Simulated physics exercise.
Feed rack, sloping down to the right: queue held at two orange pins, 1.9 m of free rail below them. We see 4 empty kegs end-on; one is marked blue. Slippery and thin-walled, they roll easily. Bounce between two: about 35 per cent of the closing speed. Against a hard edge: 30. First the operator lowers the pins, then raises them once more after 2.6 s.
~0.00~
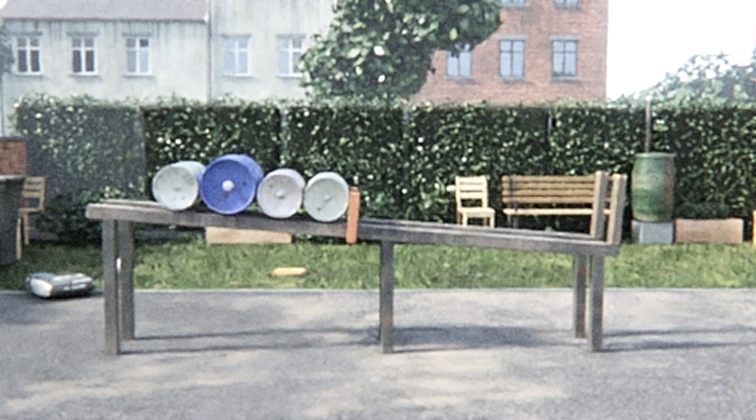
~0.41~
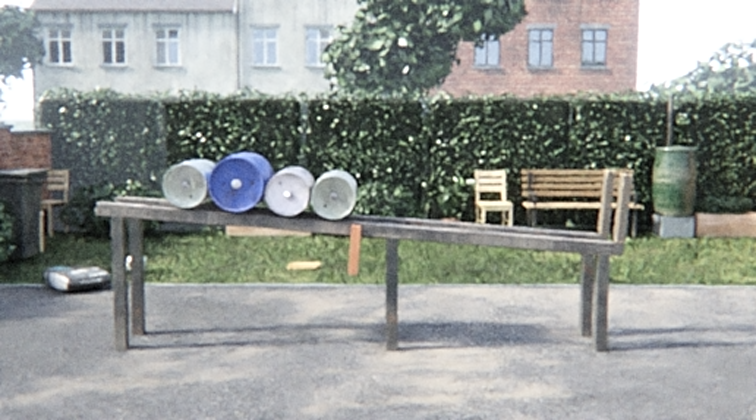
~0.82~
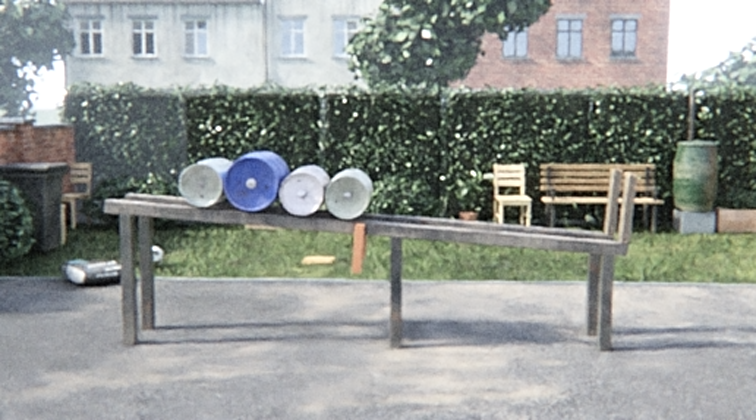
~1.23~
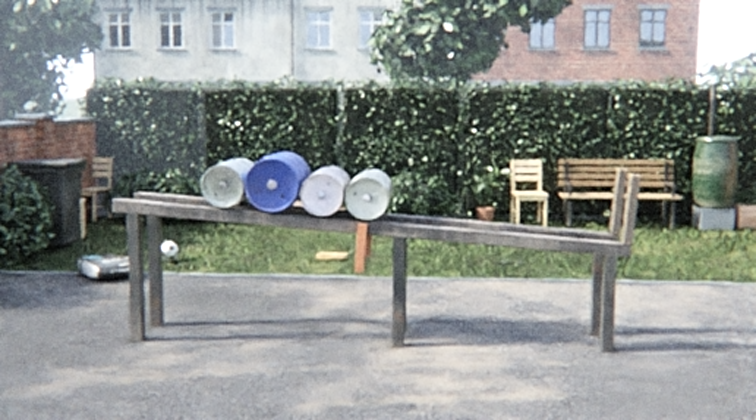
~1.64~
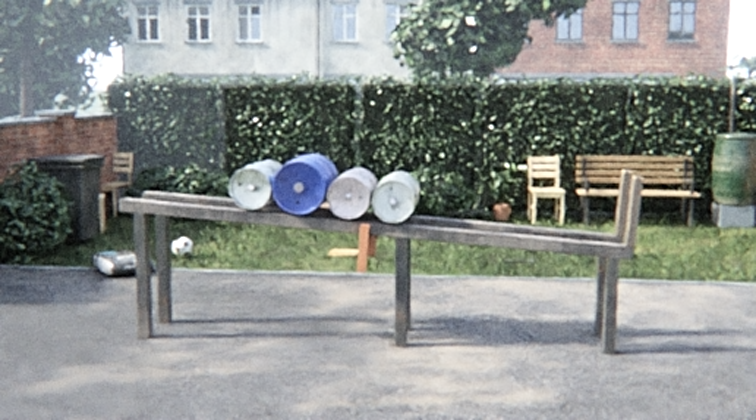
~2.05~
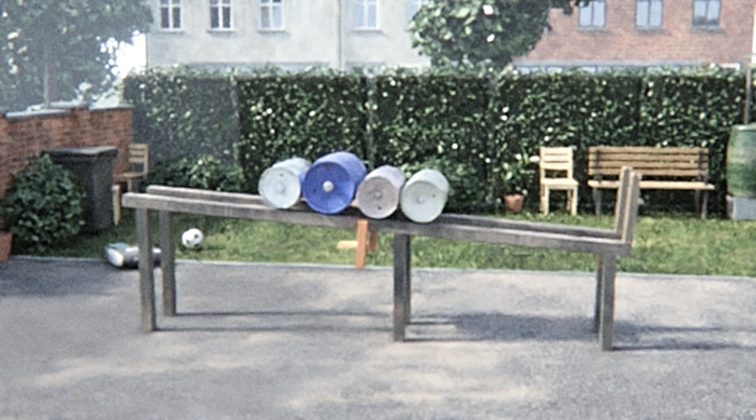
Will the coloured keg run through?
Most likely it is let out.
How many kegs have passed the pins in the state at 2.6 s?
At that point, 3.
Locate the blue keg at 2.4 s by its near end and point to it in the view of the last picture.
I'd point to somewhere near (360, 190).
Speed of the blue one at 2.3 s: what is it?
The speed is close to 0.7 m/s.
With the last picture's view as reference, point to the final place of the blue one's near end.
(505, 203).
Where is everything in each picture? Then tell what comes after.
In the first picture, blue (228, 186); pins up; the rack falls 4°.
In the second picture, blue (236, 184); pins down.
In the third picture, blue (251, 184); pins down; the first has rolled 10 cm.
In the fourth picture, blue (272, 185); pins down; the first has rolled 20 cm.
In the fifth picture, blue (299, 188); pins down; the first has rolled 40 cm.
In the sixth picture, blue (328, 187); pins down; the first has rolled 60 cm.
By 2.3 s, blue is on the rails, 10 cm above the pins, rolling right; 2 of 4 have passed.
By 2.4 s, blue is on the rails, 5 cm above the pins, rolling right; 2 of 4 have passed.
By 2.6 s, blue is on the rails, 10 cm below the pins, rolling right; 3 of 4 have passed.
Finally (5.4 s), blue is on the rails, 100 cm below the pins; 3 of 4 have passed.
